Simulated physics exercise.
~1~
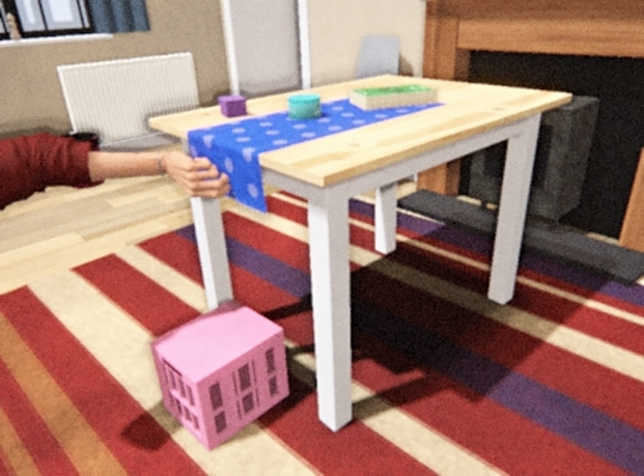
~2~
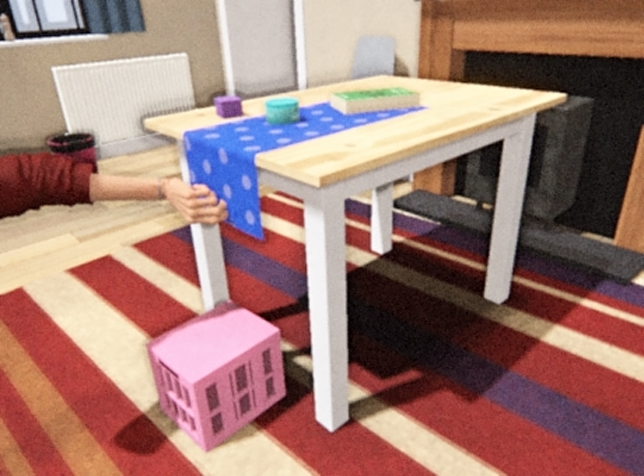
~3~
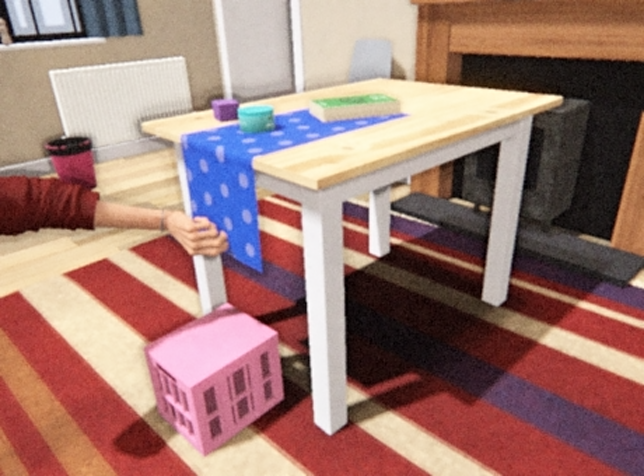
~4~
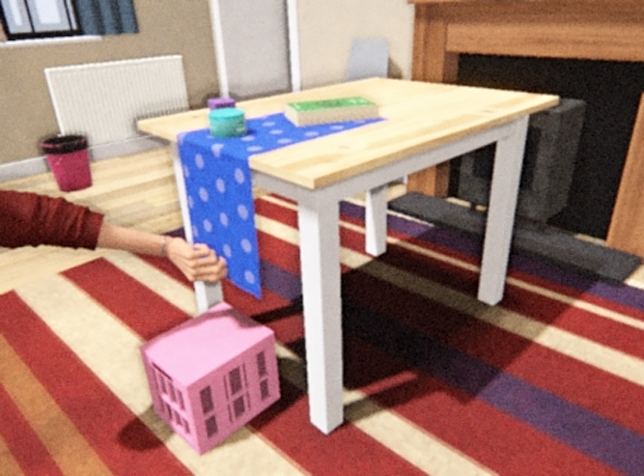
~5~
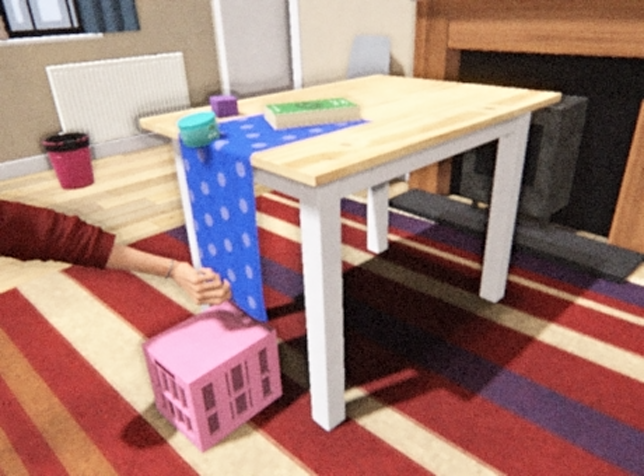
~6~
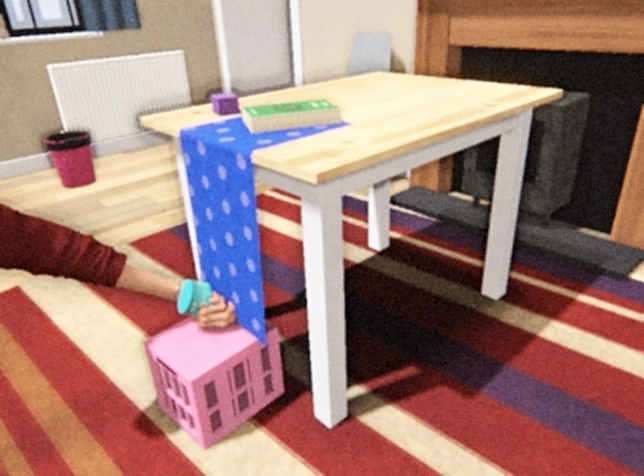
The clip shows a hand steadily pulling a spotted blue cloth down over a wooden table's left end, carrying a turquoise tub and green book leftward. The tub drops off the edge toward the pink crate, while the book and purple block remain on the table.
